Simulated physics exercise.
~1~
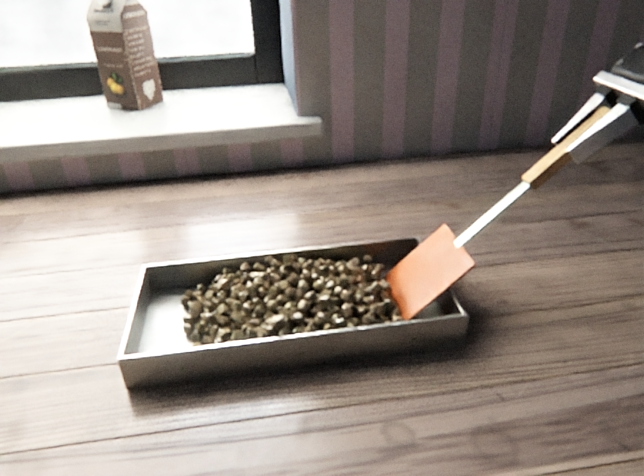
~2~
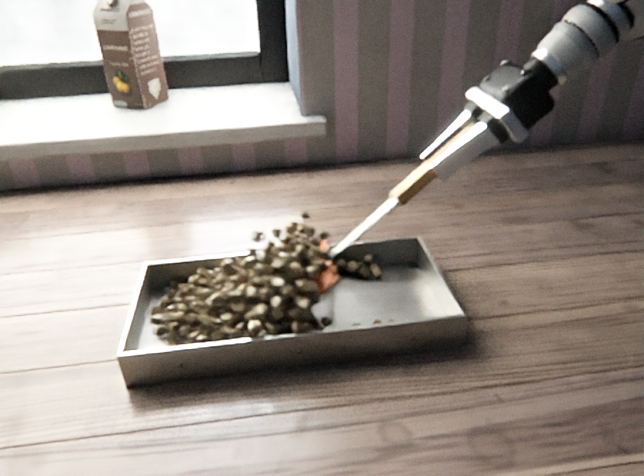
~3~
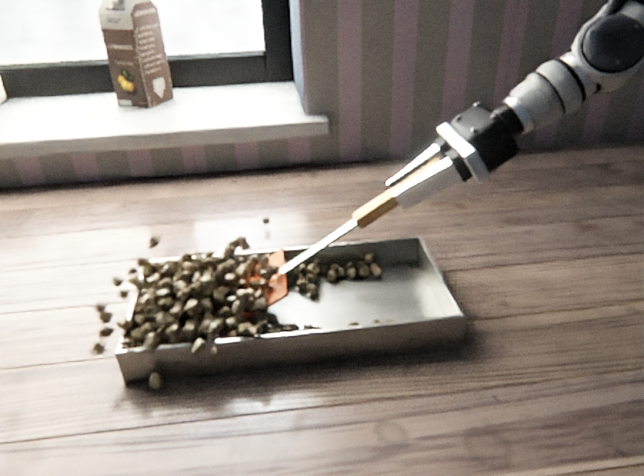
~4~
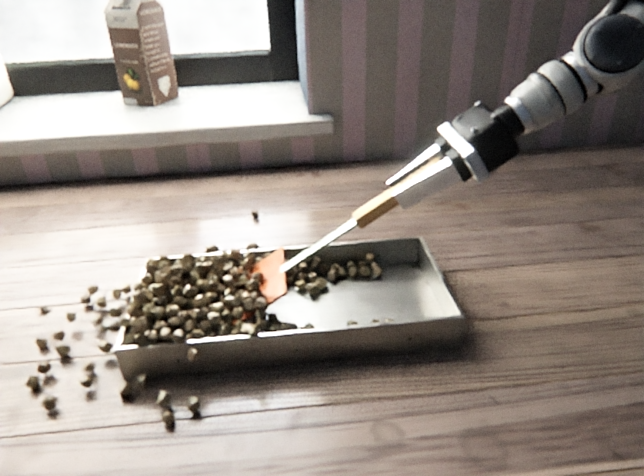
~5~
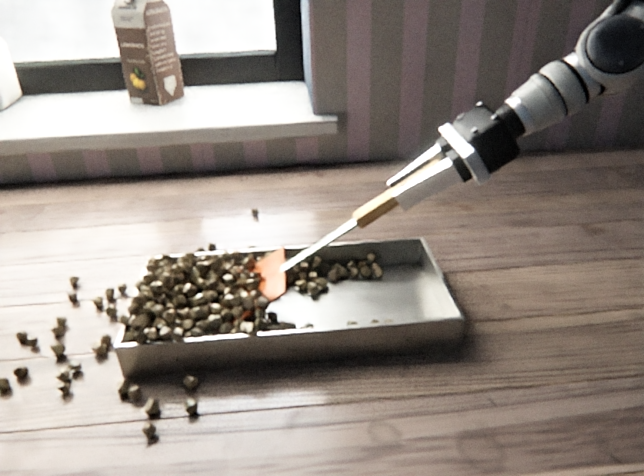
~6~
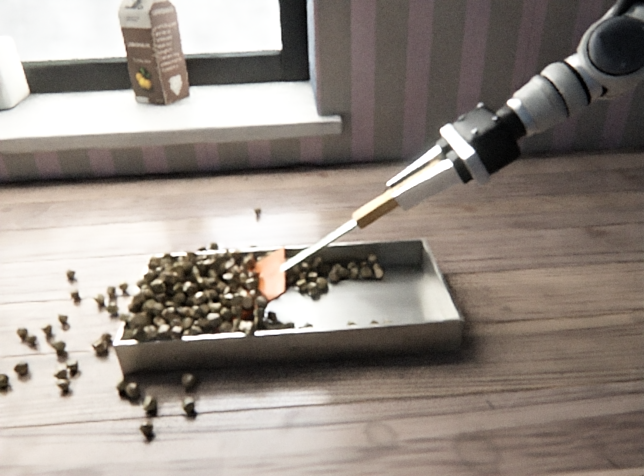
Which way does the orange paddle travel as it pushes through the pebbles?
The paddle moves to the left along the tray, heaping the pebbles toward that end.
